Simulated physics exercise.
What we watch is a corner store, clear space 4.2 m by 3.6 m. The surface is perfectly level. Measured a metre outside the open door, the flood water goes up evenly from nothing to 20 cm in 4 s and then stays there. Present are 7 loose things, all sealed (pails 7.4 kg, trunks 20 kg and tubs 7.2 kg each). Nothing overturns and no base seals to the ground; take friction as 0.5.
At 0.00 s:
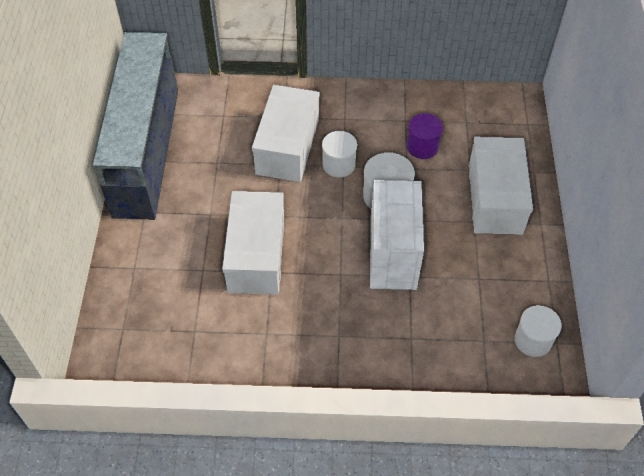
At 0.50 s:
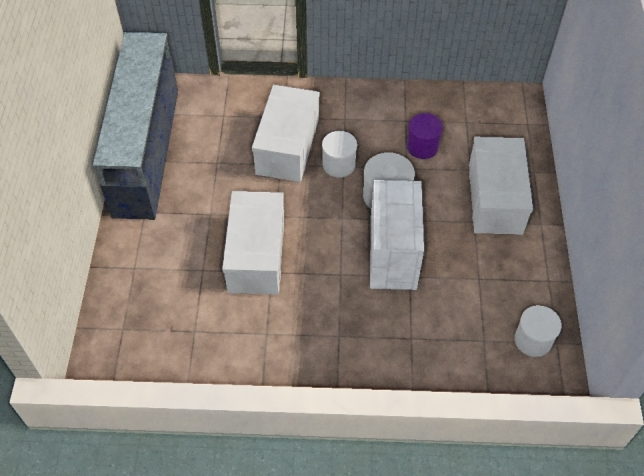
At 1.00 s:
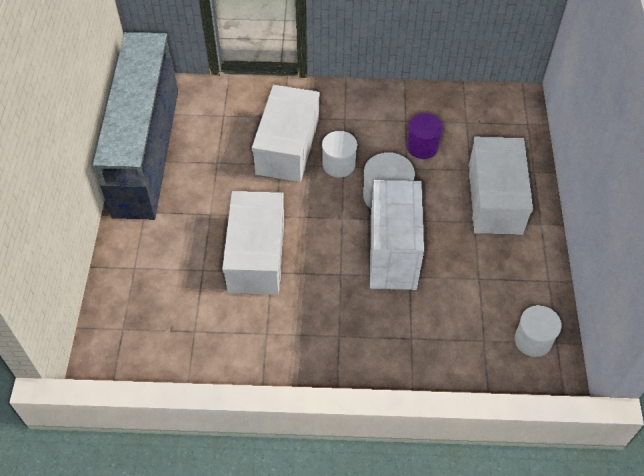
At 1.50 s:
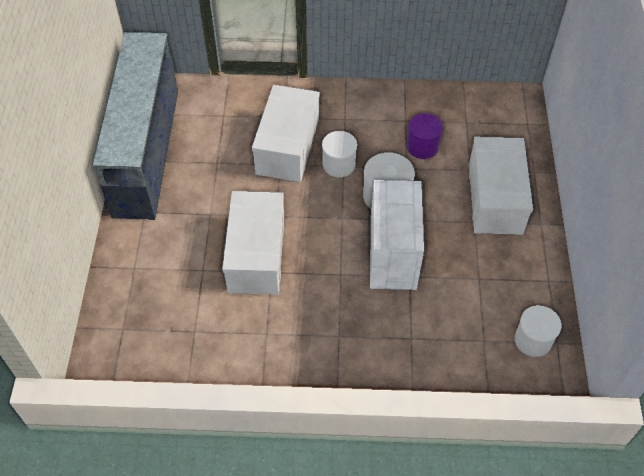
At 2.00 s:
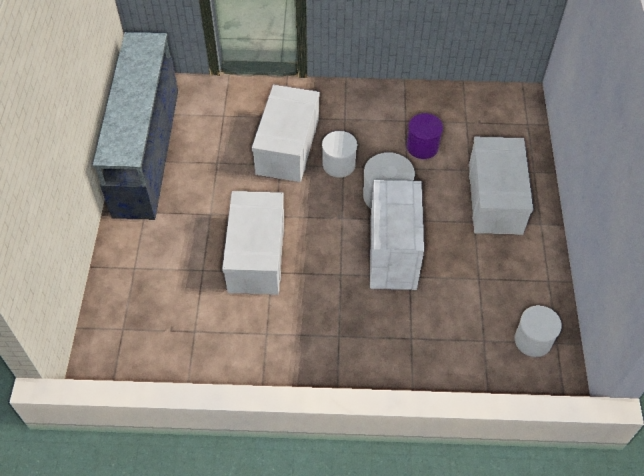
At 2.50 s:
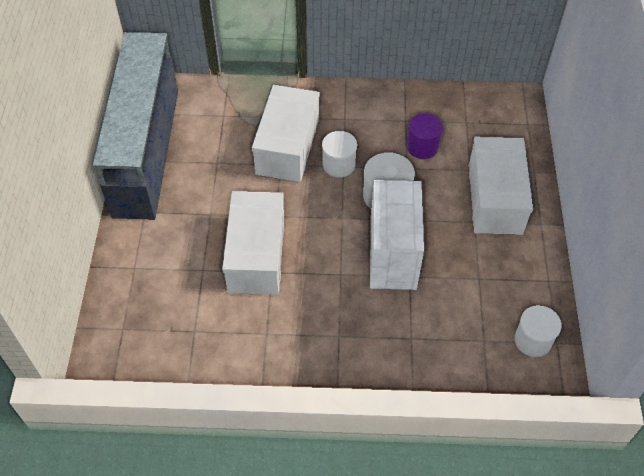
Greenish water covers the grey ground outside a small tiled store, seen from high above its low front wall, then tints the doorway at the back and spreads a thin, clear patch just inside. Pale box-like trunks and round tubs stand about the brown floor, with a purple pail toward the back right and a blue-grey counter along the left wall. None of them shifts, and the camera stays still.
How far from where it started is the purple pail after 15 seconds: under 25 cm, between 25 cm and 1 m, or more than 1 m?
The move is minor.
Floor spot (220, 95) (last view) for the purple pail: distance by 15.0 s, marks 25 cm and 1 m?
It creeps a little.
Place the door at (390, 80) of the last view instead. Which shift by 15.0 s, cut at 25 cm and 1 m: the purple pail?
Purple pail: Goes a long way.
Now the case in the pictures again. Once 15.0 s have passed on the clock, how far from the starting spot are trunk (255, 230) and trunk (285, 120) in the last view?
250 cm, 250 cm.
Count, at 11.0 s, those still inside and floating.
By my count, 2.
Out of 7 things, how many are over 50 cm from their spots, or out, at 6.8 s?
At that moment it comes to 0.
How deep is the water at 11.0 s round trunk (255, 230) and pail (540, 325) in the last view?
Roughly 10 and 7 cm.
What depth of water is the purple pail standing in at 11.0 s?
Around 3 cm.
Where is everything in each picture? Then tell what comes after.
The first frame shows the purple pail at (426, 126), on the bottom; water covers 0.0 m2; 0 of 7 have shifted.
The second frame shows the purple pail at (426, 126), on the bottom; water covers 0.0 m2; 0 of 7 have shifted.
The third frame shows the purple pail at (426, 126) rests on the ground; 0.0 m2 under water; 0 of 7 have shifted.
The fourth frame shows the purple pail at (426, 126), on the bottom; 0.0 m2 under water; 0 of 7 have shifted.
The fifth frame shows the purple pail at (426, 126), on the bottom; 0.0 m2 under water; 0 of 7 have shifted.
The sixth frame shows the purple pail at (426, 126), on the bottom; water covers 0.3 m2; 0 of 7 have shifted.
After 3.5 s the purple pail is near (426, 126), 0.0 m from its start, aground; 0 afloat.
After 6.8 s the purple pail is near (426, 126), 0.0 m from its start, aground; 1 afloat.
After 11.0 s the purple pail is near (426, 126), 0.0 m from its start, aground; 2 afloat.
After 15.0 s the purple pail is near (426, 125), 0.0 m from its start, aground; 4 afloat.
